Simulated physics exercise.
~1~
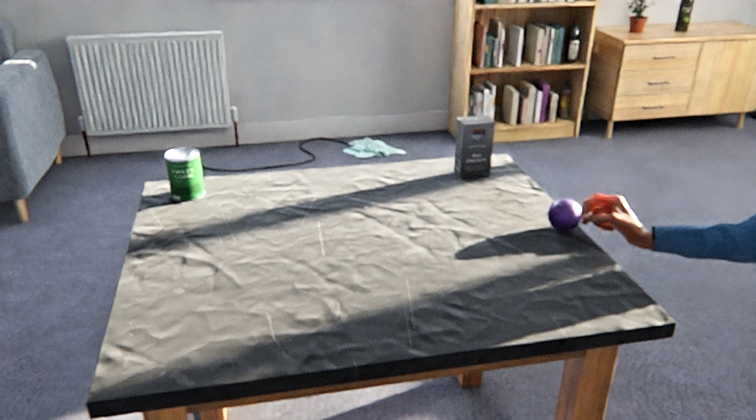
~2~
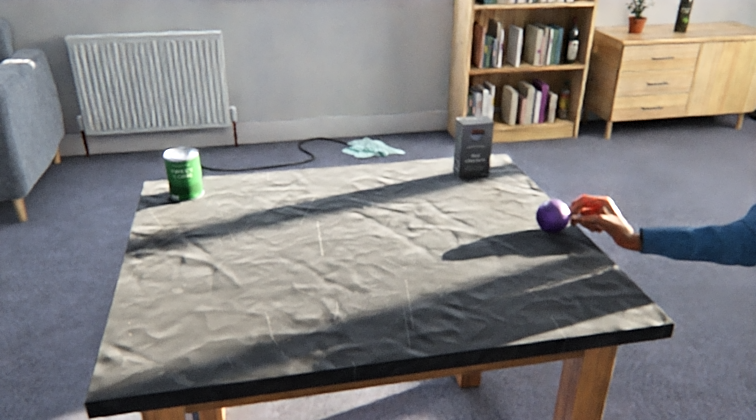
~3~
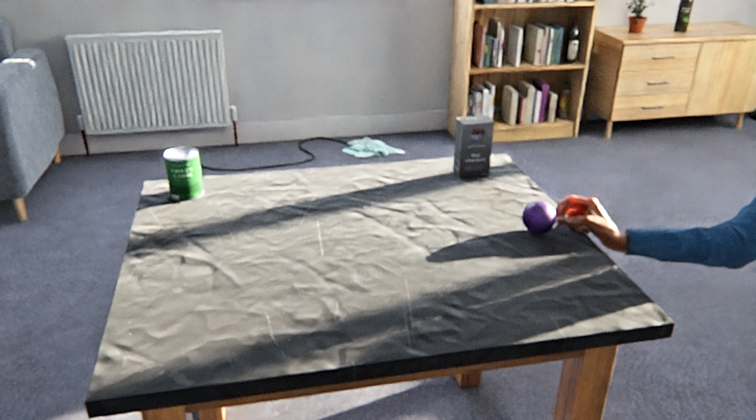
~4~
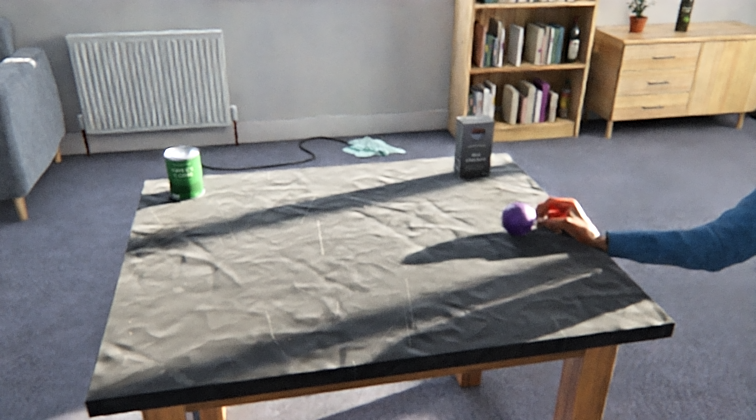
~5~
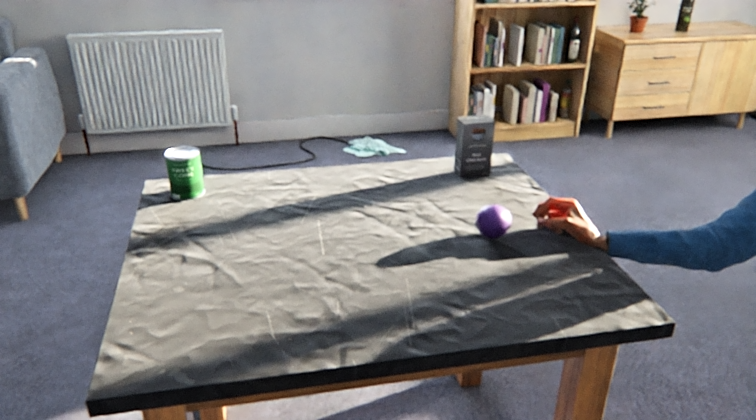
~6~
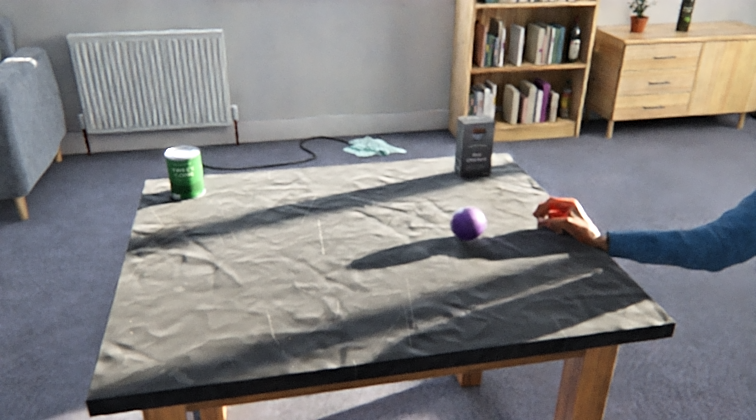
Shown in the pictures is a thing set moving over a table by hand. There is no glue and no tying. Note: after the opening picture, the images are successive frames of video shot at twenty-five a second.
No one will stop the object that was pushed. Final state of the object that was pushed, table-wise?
My guess is that it does leave the table.
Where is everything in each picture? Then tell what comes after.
In the first frame, under the hand; purple ball (565, 215).
In the second frame, under the hand; purple ball (553, 216).
In the third frame, under the hand; purple ball (539, 217).
In the fourth frame, purple ball (518, 219).
In the fifth frame, purple ball (493, 221) shifted about its own width.
In the sixth frame, purple ball (468, 224) shifted about its own width.
Then, 0.40 s on from there, purple ball shifted well along near (203, 249).
Then, 0.80 s on from there, purple ball now off the table.
In the end, off the table, purple ball.
